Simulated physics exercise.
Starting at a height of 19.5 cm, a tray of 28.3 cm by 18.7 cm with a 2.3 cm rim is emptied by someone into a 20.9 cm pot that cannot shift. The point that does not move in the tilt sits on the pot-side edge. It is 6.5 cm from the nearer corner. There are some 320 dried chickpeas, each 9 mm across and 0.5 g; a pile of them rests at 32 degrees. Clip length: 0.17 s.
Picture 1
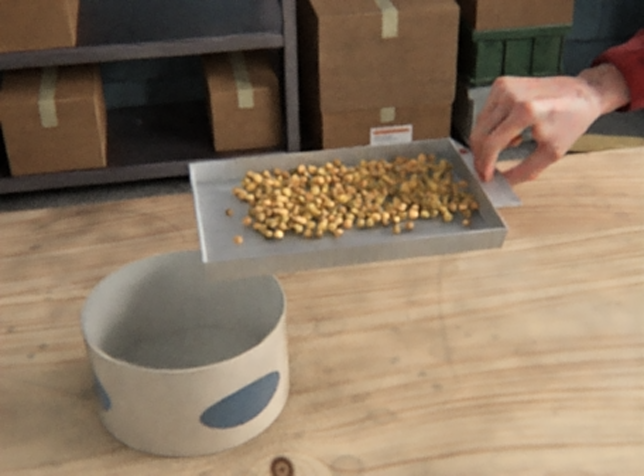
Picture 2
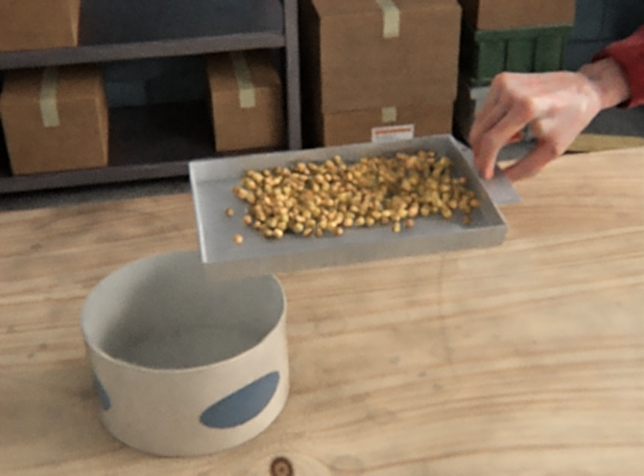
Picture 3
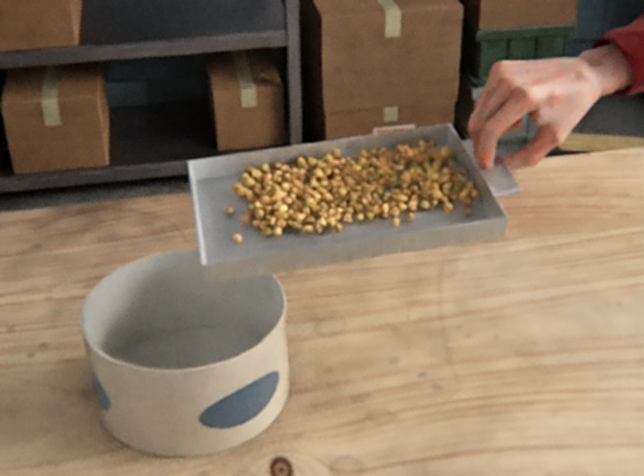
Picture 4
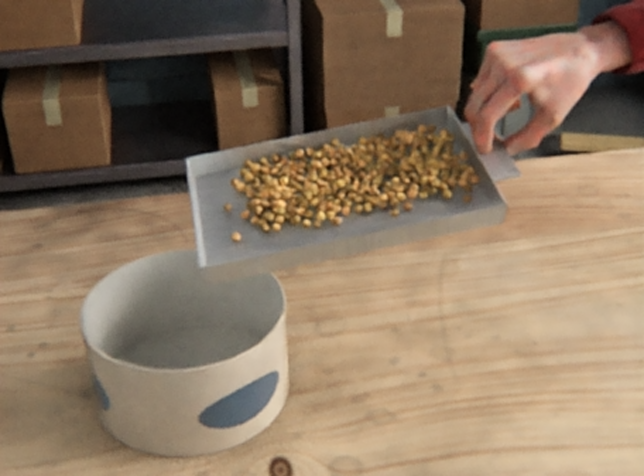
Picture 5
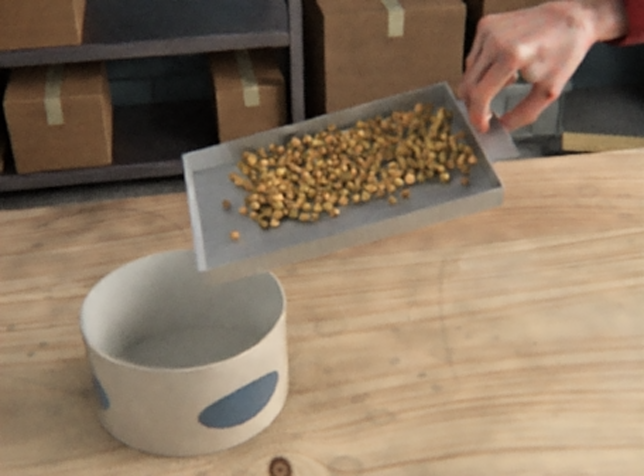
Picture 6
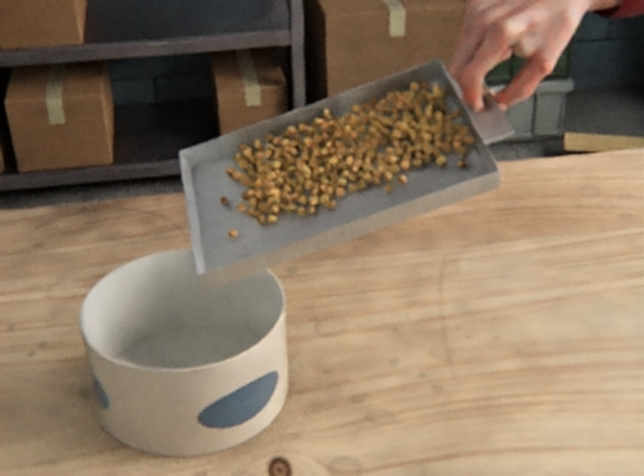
The video shows a hand holding a grey metal tray of small golden-brown pieces beside a pale pot with blue patches on a wooden table, then raising the tray's right end so it slopes down toward the left.
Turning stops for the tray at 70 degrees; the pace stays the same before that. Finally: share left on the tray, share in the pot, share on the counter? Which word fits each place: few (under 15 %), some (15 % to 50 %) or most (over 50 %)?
Tray gets some; pot gets some; counter gets some.
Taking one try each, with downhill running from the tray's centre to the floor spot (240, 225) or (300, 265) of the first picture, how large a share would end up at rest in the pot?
50 and 15 %.
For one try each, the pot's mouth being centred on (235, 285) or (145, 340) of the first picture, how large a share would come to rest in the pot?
I'd say close to 0 percent for the first spot and 70 percent for the second.
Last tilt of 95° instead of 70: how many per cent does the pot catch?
You'd end up with some 70 % in the pot.
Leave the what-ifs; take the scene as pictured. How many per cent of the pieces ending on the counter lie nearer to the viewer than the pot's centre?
I'd put it at around 100 per cent.
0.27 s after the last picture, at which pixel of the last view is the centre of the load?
I reckon close to (238, 167).
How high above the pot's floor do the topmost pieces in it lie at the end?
I'd put it at close to 2.0 centimetres.
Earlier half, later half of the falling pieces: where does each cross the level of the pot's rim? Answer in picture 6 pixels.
I'd mark about (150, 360) for the first half and about (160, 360) for the second.
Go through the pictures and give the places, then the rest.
In the first frame, tray tilt 0 degrees, front corners at (207, 260) and (504, 227); middle of the pieces at (350, 192); pot at (184, 305).
In the second frame, tray tilt 1 degrees, front corners at (206, 260) and (504, 224); middle of the pieces at (350, 190).
In the third frame, tray tilt 3 degrees, front corners at (205, 262) and (503, 216), lowest corner left front; middle of the pieces at (350, 185).
In the fourth frame, tray tilt 8 degrees, front corners at (203, 265) and (502, 203), lowest corner left front; middle of the pieces at (349, 175).
In the fifth frame, tray tilt 13 degrees, front corners at (201, 268) and (499, 186), lowest corner left front; middle of the pieces at (346, 163).
In the sixth frame, tray tilt 19 degrees, front corners at (200, 272) and (495, 169), lowest corner left front; middle of the pieces at (342, 151); pot at (183, 304).
Then, 0.17 s after the last picture, tilt 46 degrees; the tray holds 100 %, the pot 0 %.
Then, 0.27 s after the last picture, tilt 64 degrees; the tray holds 100 %, the pot 0 %.
Then, 0.51 s after the last picture, tilt 70 degrees; the tray holds 35 %, the pot 30 %.
In the end, tray 30 %, pot 40 %, counter 30 %.
